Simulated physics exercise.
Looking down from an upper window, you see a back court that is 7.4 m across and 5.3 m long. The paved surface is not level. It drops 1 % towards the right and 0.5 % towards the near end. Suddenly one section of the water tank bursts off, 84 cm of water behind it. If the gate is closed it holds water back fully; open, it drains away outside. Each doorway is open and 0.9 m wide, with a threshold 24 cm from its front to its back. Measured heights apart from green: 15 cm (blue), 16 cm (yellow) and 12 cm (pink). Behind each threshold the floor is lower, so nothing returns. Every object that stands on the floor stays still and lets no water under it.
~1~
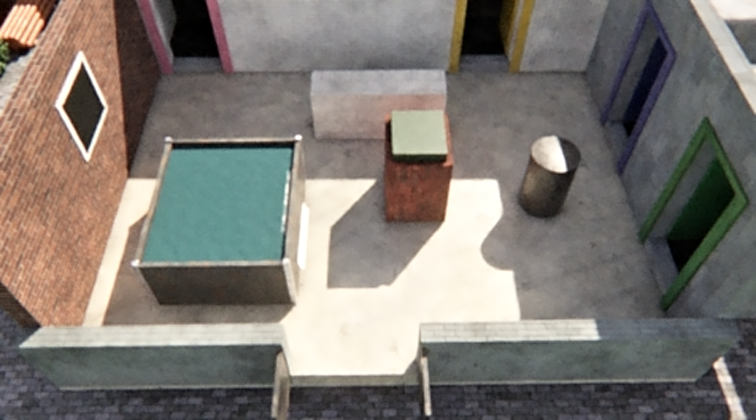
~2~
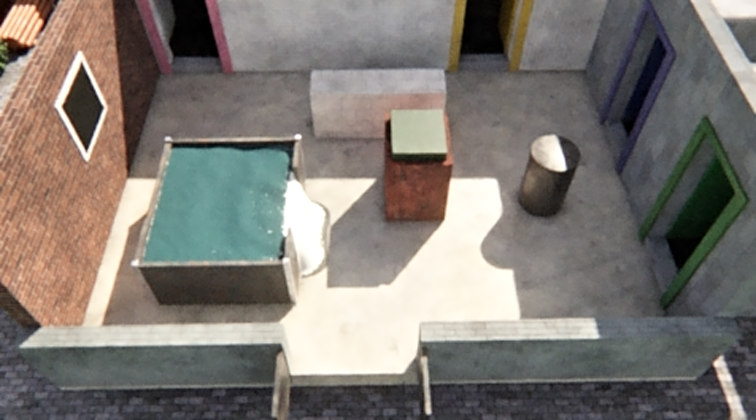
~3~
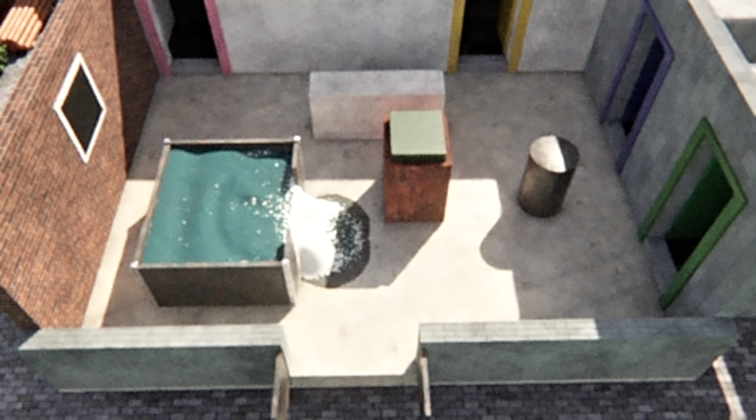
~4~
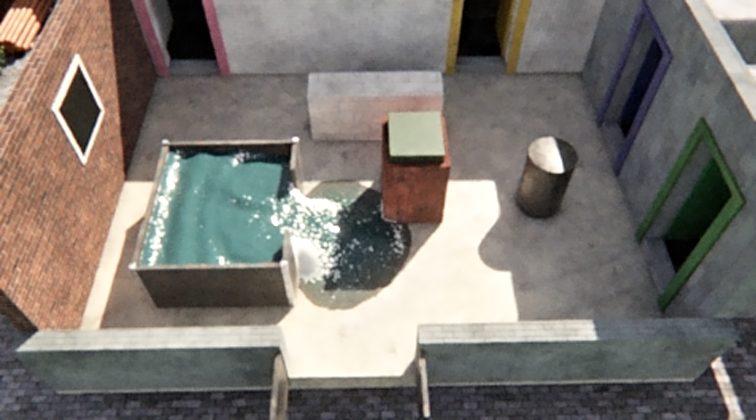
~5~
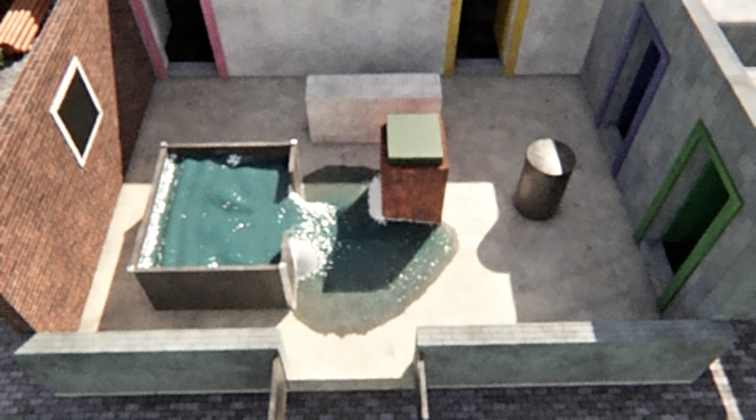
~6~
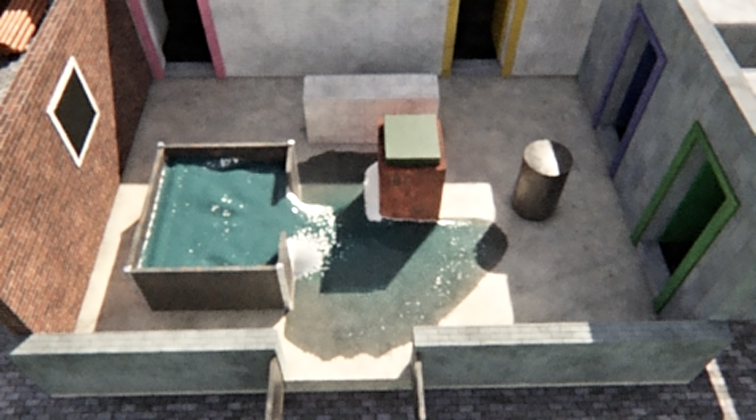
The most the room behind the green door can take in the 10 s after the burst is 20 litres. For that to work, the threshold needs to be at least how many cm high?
At least about 28 cm high.
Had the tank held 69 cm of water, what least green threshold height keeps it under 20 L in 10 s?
A step of about 22 cm does it.
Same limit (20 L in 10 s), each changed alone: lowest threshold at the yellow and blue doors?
About 9.5 cm at yellow and about 11.0 cm at blue.
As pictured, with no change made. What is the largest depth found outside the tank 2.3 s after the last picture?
Around 38 centimetres.
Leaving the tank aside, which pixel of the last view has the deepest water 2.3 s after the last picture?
Around pixel (608, 329).
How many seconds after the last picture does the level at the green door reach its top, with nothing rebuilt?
Peak time: Around 1.8 s.
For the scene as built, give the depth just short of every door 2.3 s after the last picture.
Depths in cm - green: 27, blue: 6, yellow: 0, pink: 0.
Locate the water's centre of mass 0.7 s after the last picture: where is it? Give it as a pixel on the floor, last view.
Look at about (306, 241) in the last view.
Then, 0.7 s after the last picture water covers 35 % of the floor, deepest (47 cm) near (377, 218); 4 cm at the green door, 0 litres in over its 16 cm threshold.
Then, 2.3 s after the last picture water covers 55 % of the floor, deepest (38 cm) near (608, 329); 27 cm at the green door, 105 litres in over its 16 cm threshold.
Then, 9.3 s after the last picture water covers 100 % of the floor, deepest (12 cm) near (528, 357); 11 cm at the green door, 183 litres in over its 16 cm threshold.
At the green door as built, the water peaked near 33 cm, 1.7 s after the last picture.
Run again over the same 10 s with other heights there, 59 litres in over 22.5 cm, 11 litres over 30 cm. The limit of 20 litres is kept from about 28 cm up.
